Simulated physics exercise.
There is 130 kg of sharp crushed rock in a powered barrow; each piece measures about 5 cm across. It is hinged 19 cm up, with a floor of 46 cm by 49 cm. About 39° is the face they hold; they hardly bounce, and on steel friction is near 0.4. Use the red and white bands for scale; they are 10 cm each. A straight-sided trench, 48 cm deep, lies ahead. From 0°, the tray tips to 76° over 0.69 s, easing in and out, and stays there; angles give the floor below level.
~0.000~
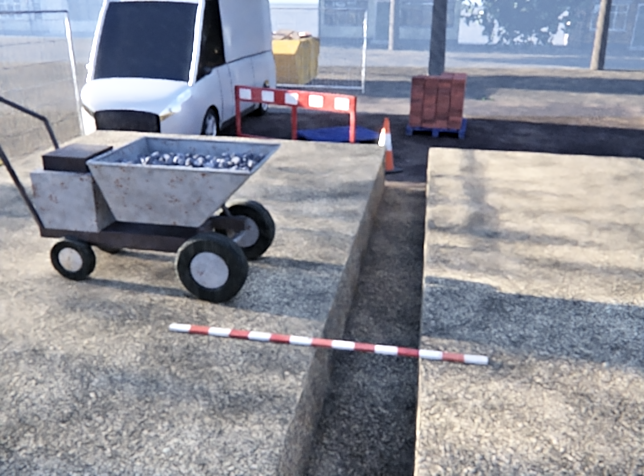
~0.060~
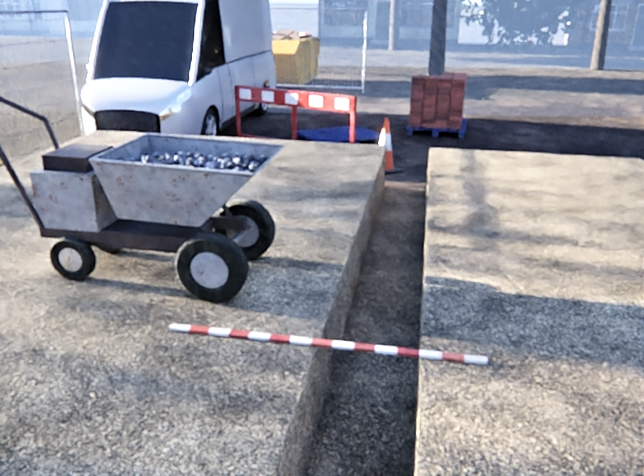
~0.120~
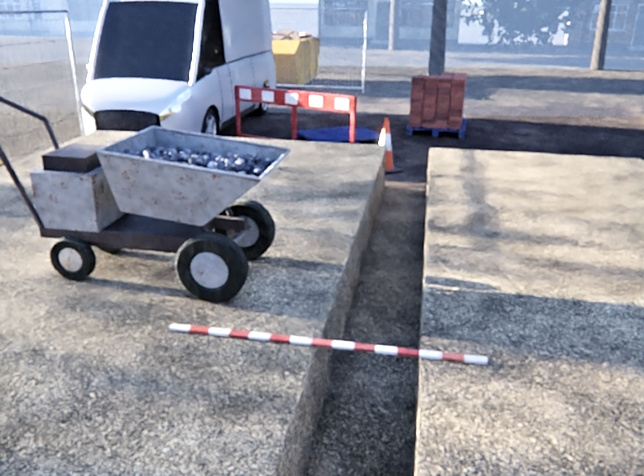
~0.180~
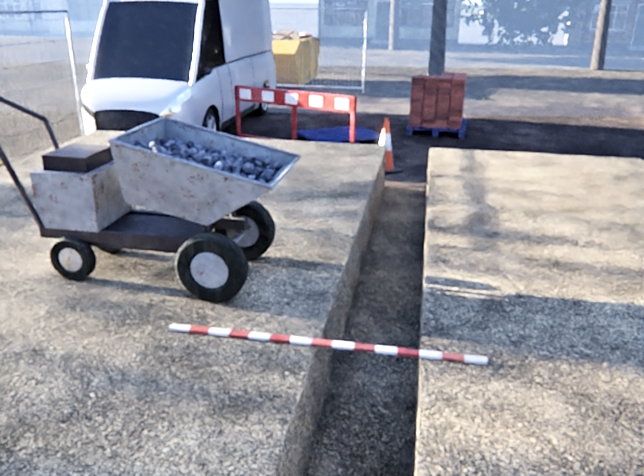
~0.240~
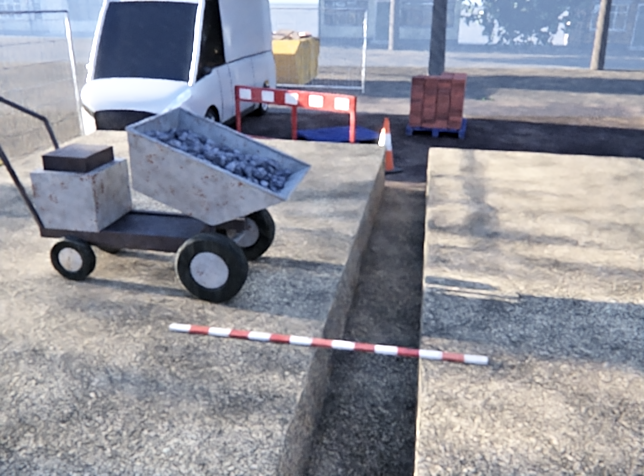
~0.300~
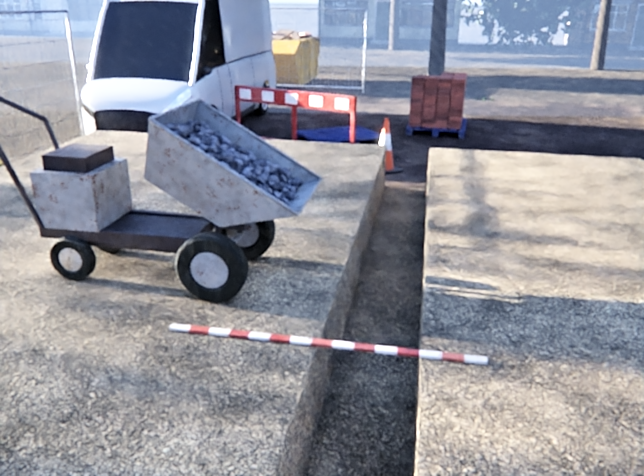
A grey powered barrow loaded with crushed rock stands at left on a sunlit gravelly surface, seen from slightly above with a fixed view. A straight trench runs beside it, crossed by a red-and-white striped pole, with a white van, barrier, orange cone and stacked reddish blocks behind. The tray tilts, slowly then further, its rear rising and front lip lowering rightward, while the stones shift toward the lip.
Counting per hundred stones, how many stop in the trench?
Some 100.
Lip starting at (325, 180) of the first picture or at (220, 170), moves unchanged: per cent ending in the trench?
It'd be around 50 per cent and after that around 60 per cent.
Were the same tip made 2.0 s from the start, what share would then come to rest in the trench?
It would come to roughly 100 per cent.
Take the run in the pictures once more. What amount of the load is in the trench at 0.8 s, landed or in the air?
Some 40 per cent.
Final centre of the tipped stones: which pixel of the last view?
Resting centre: About (384, 354).
After 0.5 s the floor is at 64°; 100 % in the tray; the foremost stones are at (322, 251).
After 0.8 s the floor is at 76°; 61 % in the tray, 1 % short of the trench, 38 % in the trench; the foremost stones are at (397, 340).
After 1.1 s the floor is at 76°; 7 % in the tray, 92 % in the trench; the foremost stones are at (416, 341).
After 3.1 s the floor is at 76°; 0 % in the tray, 100 % in the trench; the foremost stones are at (415, 355).
